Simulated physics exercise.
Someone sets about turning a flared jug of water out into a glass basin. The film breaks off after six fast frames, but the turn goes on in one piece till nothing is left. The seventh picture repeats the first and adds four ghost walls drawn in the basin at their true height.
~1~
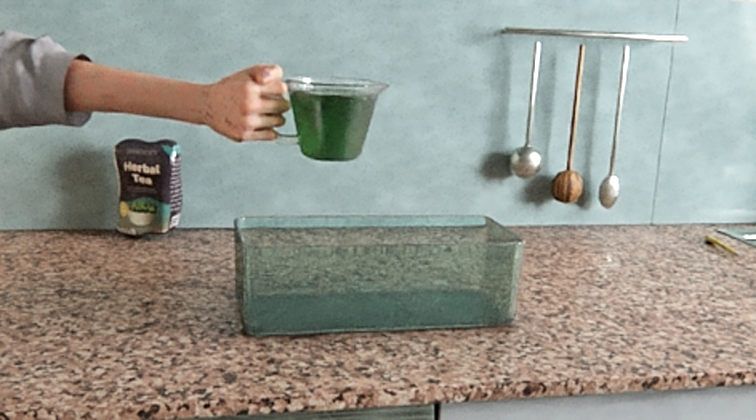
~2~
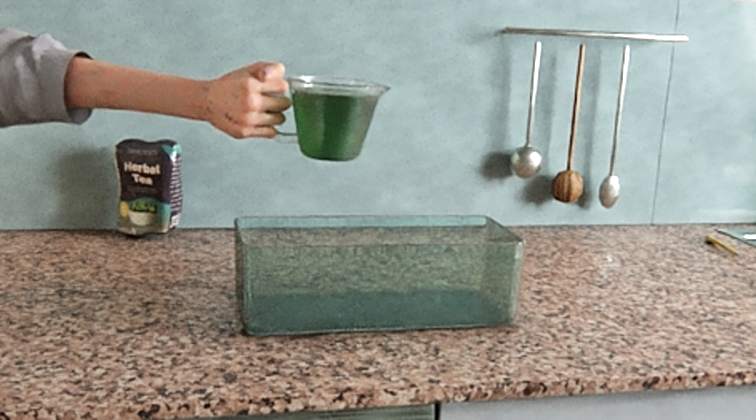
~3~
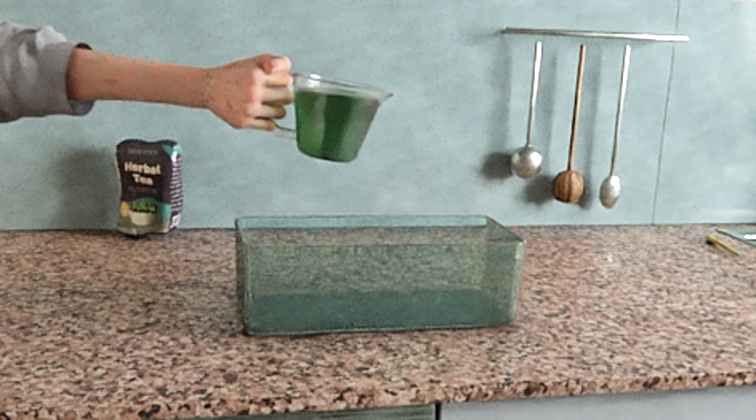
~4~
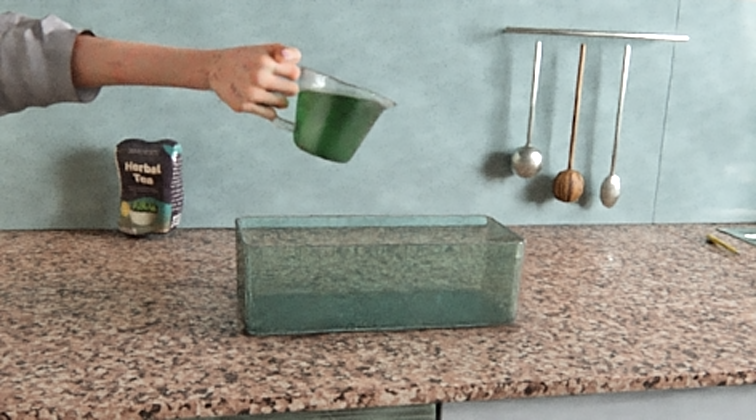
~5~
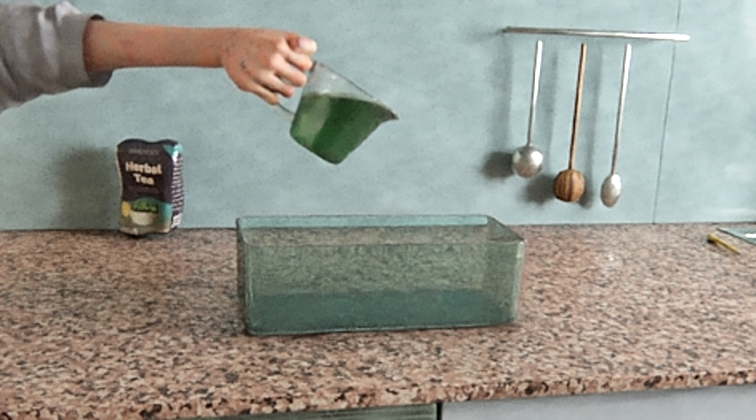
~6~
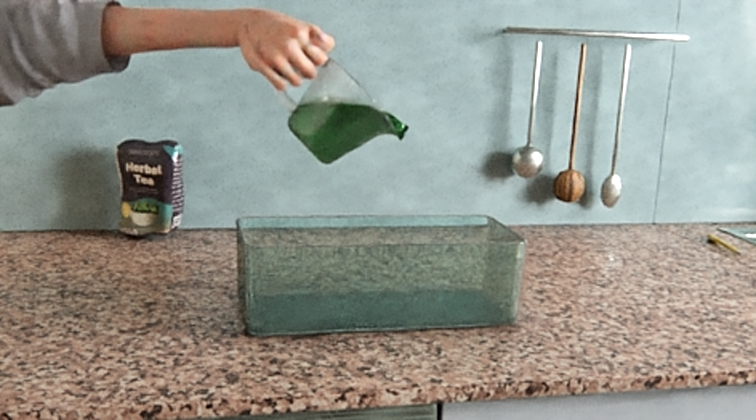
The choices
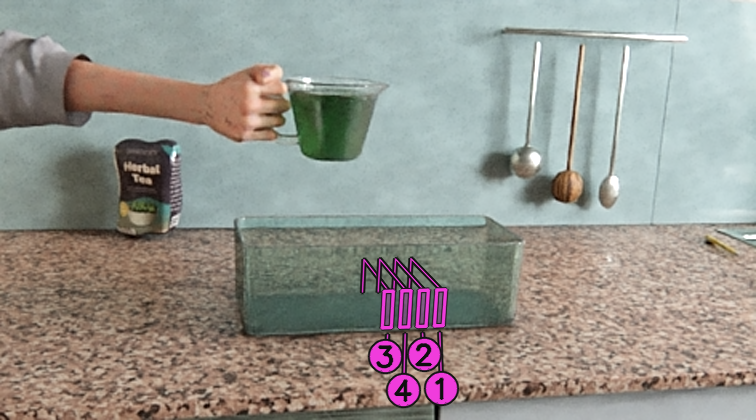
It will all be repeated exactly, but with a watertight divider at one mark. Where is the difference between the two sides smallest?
The best place is 2.
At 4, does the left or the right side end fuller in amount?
The right one.
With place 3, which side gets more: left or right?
The right side.
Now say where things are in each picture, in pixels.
In the first frame, upright, lip at (388, 85); basin from (243, 333) to (513, 323); nothing has left yet.
In the second frame, tipped about 2°, lip at (389, 87); nothing has left yet.
In the third frame, tipped about 8°, lip at (393, 94); nothing has left yet.
In the fourth frame, tipped about 18°, lip at (396, 104); nothing has left yet.
In the fifth frame, tipped about 31°, lip at (397, 118); water is over the lip, down to (391, 113).
In the sixth frame, tipped about 45°, lip at (395, 134); water is over the lip, down to (401, 138).
On the marked copy, 1 at (439, 332); 2 at (422, 333); 3 at (387, 334); 4 at (405, 333).
Choosing 1, about 75 % ends left of the wall and 22 % right of it; 4 % is lost outside.
Choosing 2, about 53 % ends left of the wall and 43 % right of it; 3 % is lost outside.
Choosing 3, about 5 % ends left of the wall and 92 % right of it; 3 % is lost outside.
Choosing 4, about 24 % ends left of the wall and 73 % right of it; 3 % is lost outside.
